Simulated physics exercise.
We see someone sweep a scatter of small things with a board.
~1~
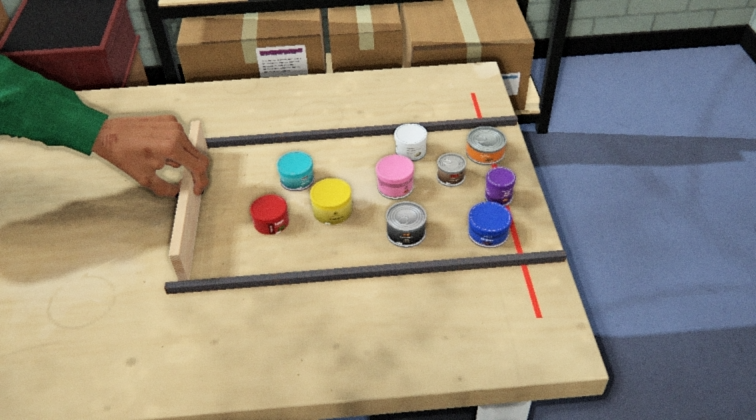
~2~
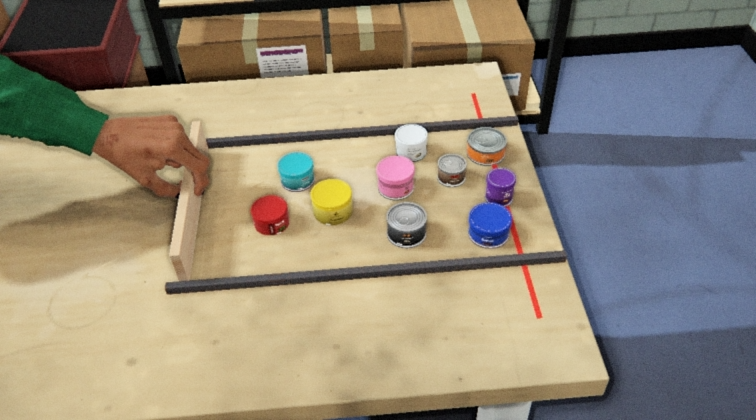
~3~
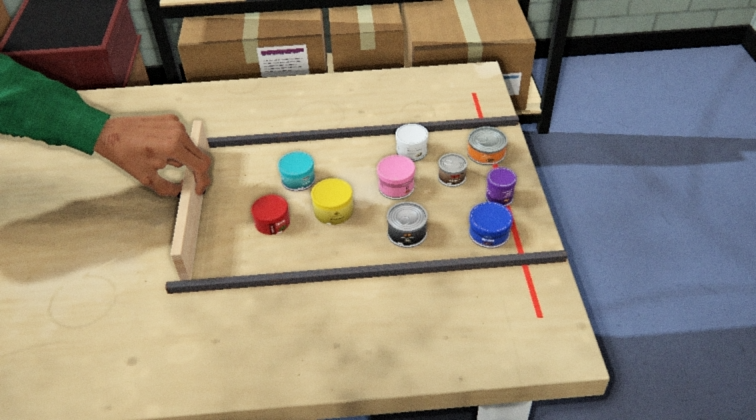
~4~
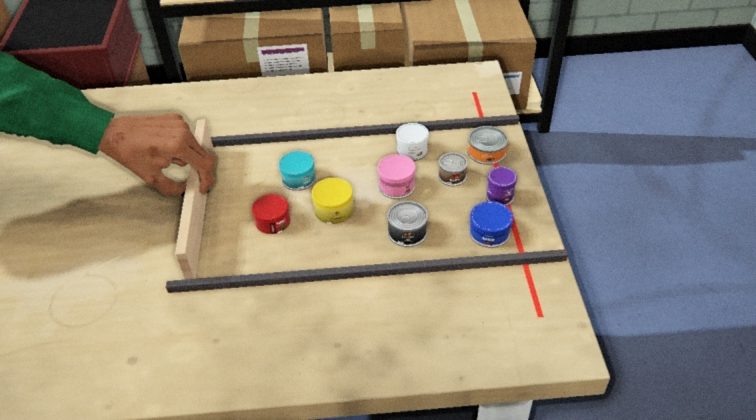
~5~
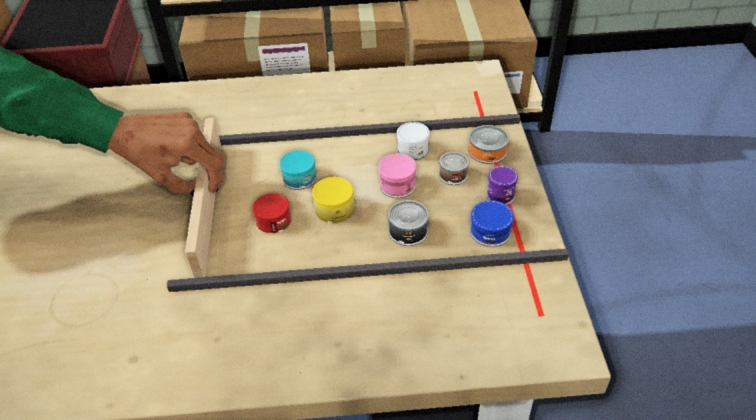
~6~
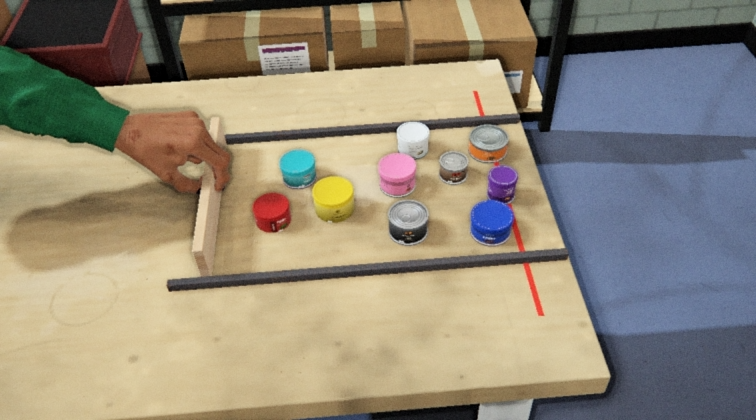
We see a hand in a green sleeve holding a wooden board upright behind scattered colourful tins and pots between two dark rails, then sliding it slightly right, while the containers stay almost still near a red tape line.
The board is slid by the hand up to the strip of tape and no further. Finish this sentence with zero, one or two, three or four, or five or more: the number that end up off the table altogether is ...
The number that end up off the table altogether is five or more.
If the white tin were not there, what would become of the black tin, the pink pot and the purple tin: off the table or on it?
So: The black tin does not drop, the pink pot goes down, the purple tin goes down.
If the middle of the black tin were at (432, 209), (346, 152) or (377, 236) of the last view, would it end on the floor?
One after another, it fails to stay; keeps its place; keeps its place.
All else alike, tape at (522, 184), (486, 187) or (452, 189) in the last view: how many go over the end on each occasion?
6, 2, 0.
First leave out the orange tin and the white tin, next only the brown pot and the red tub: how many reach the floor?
The first count is 4 and the second is 4.
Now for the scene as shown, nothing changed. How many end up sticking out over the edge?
0.
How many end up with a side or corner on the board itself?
That comes to 4.
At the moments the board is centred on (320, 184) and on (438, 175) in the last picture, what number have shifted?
4 by the first point, 10 by the second.
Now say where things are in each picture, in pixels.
The first frame shows orange tin (486, 146); purple tin (500, 187); blue tin (489, 225); board (191, 196); tape (501, 187).
The second frame shows purple tin (500, 188); red tub (271, 216).
The third frame shows blue tin (490, 225); brown pot (452, 170).
The fourth frame shows orange tin (487, 145); black tin (408, 224).
The fifth frame shows purple tin (502, 186); pink pot (398, 176).
The sixth frame shows orange tin (488, 144); purple tin (502, 185); blue tin (491, 223); board (211, 192); tape (503, 185).
A little later, none off yet; orange tin at rest near (488, 144); purple tin at rest near (502, 185); blue tin at rest near (491, 223).
Next, none off yet; orange tin shifted a little near (495, 139); purple tin shifted about its own width near (540, 184); blue tin shifted about its own width near (522, 221).
When it is over, the number that fall off is five or more; down, yellow tub, pink pot, brown pot, blue tin, purple tin and orange tin.
